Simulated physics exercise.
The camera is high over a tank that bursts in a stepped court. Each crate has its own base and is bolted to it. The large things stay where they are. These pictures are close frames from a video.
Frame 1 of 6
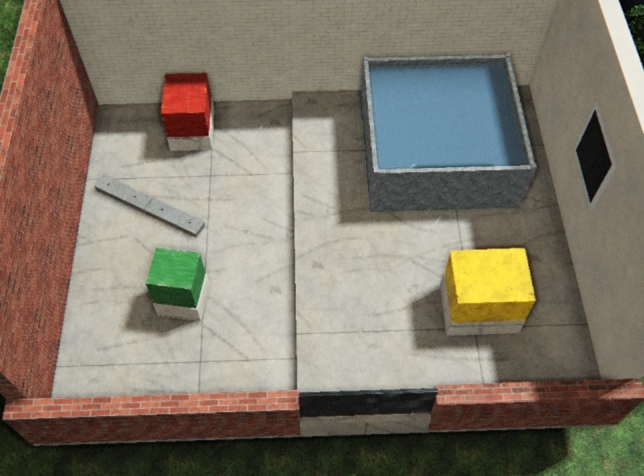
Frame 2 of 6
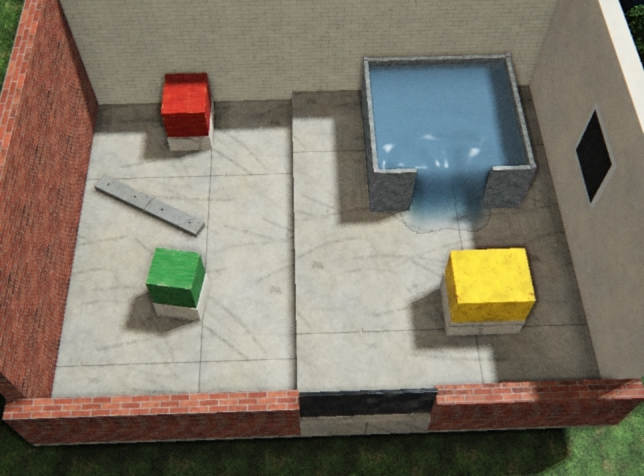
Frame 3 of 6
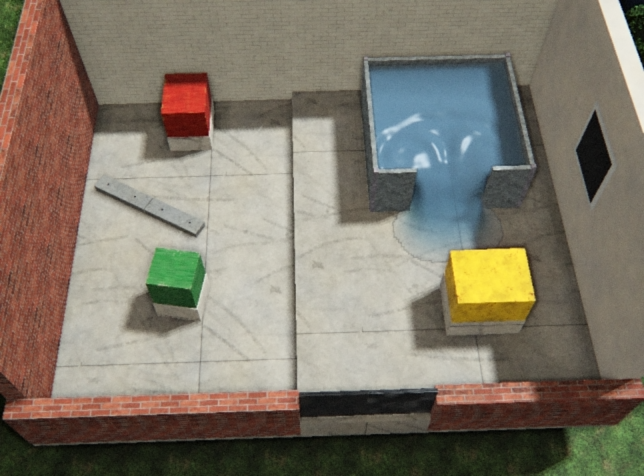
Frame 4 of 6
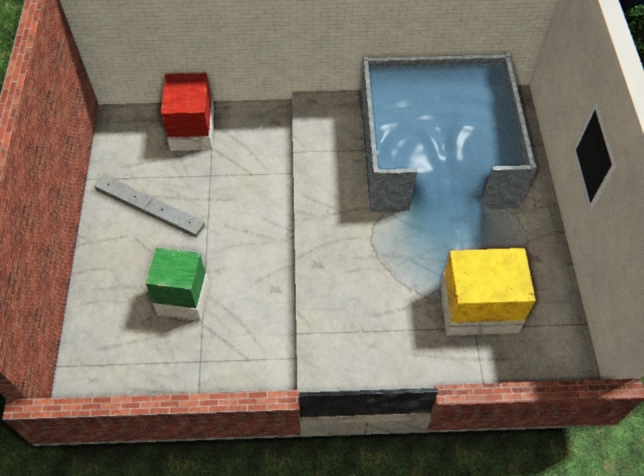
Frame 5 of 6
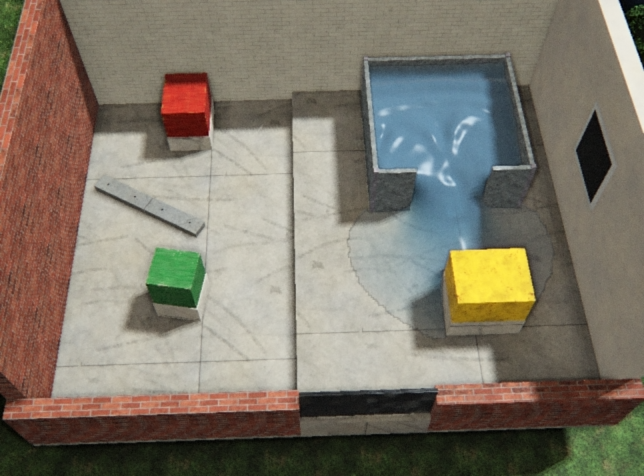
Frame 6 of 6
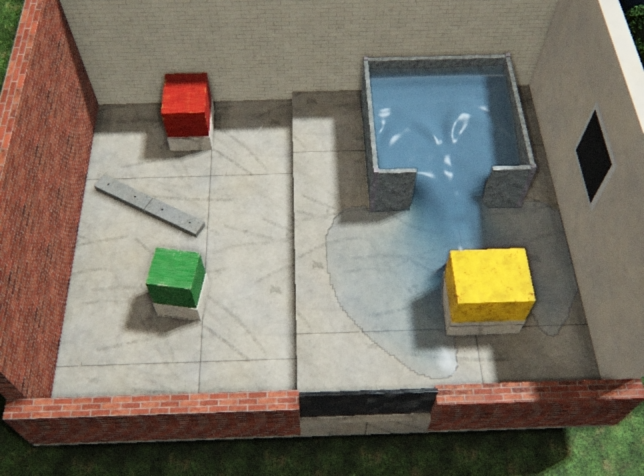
Water pours from a gap in the stone tank and spreads around the yellow block.
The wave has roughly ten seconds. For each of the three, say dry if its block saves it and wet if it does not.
My prediction: The red crate will have no water on it. The green crate will have no water on it. The yellow crate will have water on it.
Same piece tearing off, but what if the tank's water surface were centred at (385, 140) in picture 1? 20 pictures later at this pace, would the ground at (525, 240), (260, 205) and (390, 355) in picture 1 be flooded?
First drenched; next unwetted; last drenched.
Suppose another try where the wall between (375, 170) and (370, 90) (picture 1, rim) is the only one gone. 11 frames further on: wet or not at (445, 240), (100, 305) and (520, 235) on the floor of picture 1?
Taken in turn, that's not reached, reached, and finally not reached.
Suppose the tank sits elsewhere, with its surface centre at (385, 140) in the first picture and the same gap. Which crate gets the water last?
That would be the red crate.
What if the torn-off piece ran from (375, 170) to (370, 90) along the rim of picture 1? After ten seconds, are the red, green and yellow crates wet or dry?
As I read it, the red one gets reached; the green one is never reached; finally the yellow one is never reached.
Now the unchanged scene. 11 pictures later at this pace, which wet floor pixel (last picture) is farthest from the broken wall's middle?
The farthest wet point should be near (49, 418).
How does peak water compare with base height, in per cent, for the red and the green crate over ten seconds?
The first reaches around 70 in a hundred, the second around 70.
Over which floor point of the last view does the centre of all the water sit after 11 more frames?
Near (430, 218).
A moment on, water covers 30 % of the floor; the red crate not reached, the green crate not reached, the yellow crate water round its plinth.
Next, water covers 45 % of the floor; the red crate not reached, the green crate water round its plinth, the yellow crate water round its plinth.
Then, water covers 60 % of the floor; the red crate not reached, the green crate water round its plinth, the yellow crate water round its plinth.
Later, water covers 90 % of the floor; the red crate water round its plinth, the green crate water round its plinth, the yellow crate water round its plinth.
In the end, water covers 90 % of the floor; the red crate stayed above the water, the green crate stayed above the water, the yellow crate was topped.
